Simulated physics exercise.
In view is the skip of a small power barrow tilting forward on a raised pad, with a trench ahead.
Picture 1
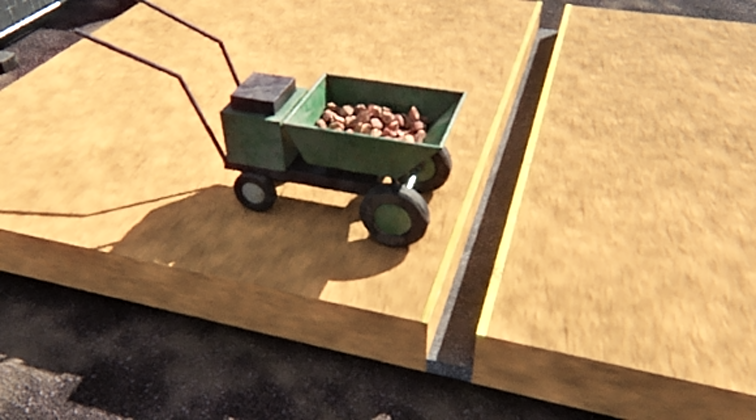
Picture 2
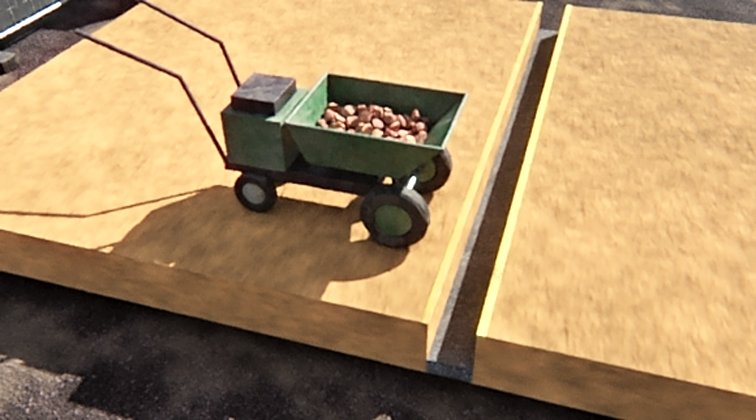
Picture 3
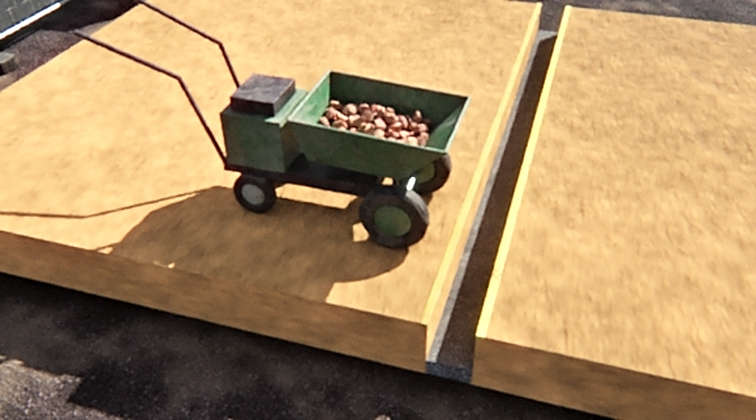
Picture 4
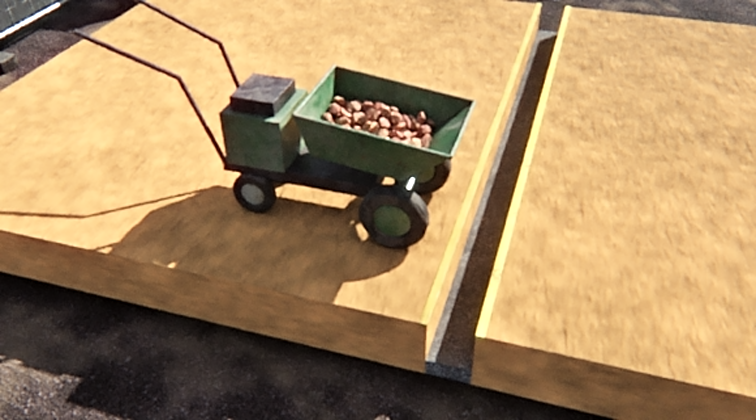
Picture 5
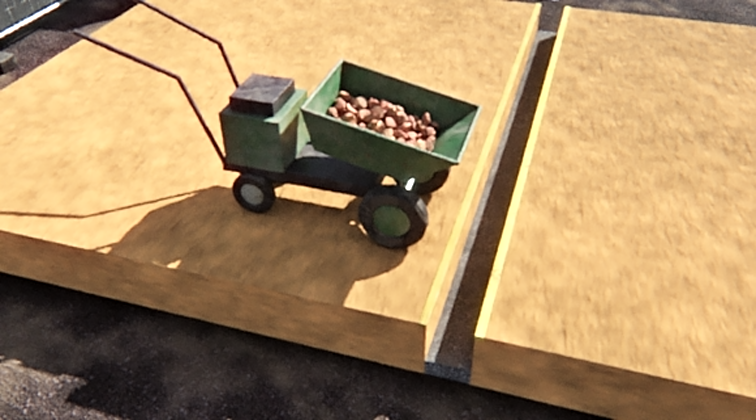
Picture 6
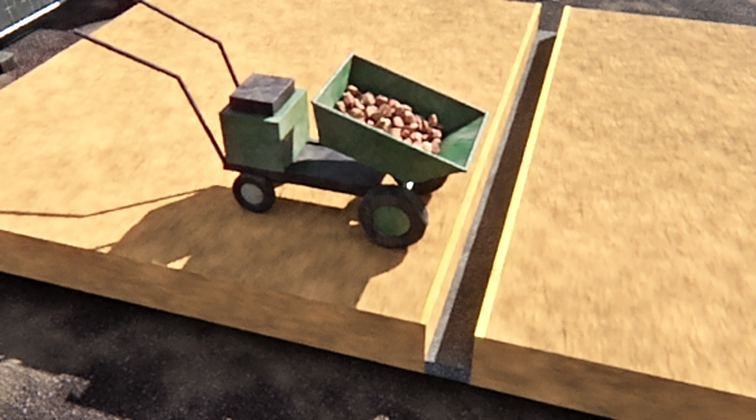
A small green power barrow with dark wheels and long dark handles at the left stands on a tan raised pad, seen from above and to one side in bright sunlight. Reddish-brown lumps of rubble fill its skip, while a narrow, yellow-edged trench separates it from another tan slab at right. The skip starts level, then slowly tilts forward to the right, its rear rising, while the wheels and camera stay still.
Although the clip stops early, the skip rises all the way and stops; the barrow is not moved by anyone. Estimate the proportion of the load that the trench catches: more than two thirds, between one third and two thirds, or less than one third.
I predict the trench won't see a third of the load.
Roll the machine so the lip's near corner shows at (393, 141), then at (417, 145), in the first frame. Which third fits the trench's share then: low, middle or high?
Place one, over two thirds; place two, over two thirds.
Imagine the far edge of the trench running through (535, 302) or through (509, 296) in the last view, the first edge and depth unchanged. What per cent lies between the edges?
First case 100 %, second case 70 %.
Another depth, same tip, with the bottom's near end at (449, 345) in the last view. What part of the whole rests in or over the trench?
That would give roughly 10 percent.
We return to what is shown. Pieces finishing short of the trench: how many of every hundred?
It works out to roughly 0 percent.
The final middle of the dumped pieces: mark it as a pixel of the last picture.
(536, 239).
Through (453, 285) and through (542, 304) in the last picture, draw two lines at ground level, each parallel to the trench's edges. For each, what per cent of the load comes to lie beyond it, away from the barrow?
About 70 and 20 per cent.
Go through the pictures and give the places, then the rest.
In the first picture, lip of the skip at (440, 149), level; top of the load at (366, 131), lumps of rubble; first edge of the trench at (439, 280); far edge at (492, 291), the trench under half as wide as the skip, and about as deep as wide.
In the second picture, lip of the skip at (442, 150), level; top of the load at (367, 131).
In the third picture, lip of the skip at (445, 153), tipped barely; top of the load at (360, 123).
In the fourth picture, lip of the skip at (451, 158), tipped a little; top of the load at (365, 121).
In the fifth picture, lip of the skip at (457, 164), tipped a little; top of the load at (362, 117).
In the sixth picture, lip of the skip at (465, 171), tipped clearly; top of the load at (357, 106); first edge of the trench at (438, 282); far edge at (491, 293).
Soon, skip tipped steeply; all in the skip.
A while on, skip tipped right over; about two thirds in the skip; a stray few in or heaped over the trench; about a third beyond it.
Towards the end, skip tipped right over; about a quarter in the skip; a small part in or heaped over the trench; about two thirds beyond it.
Finally, skip tipped right over; about a quarter in the skip; a small part in or heaped over the trench; about two thirds beyond it.
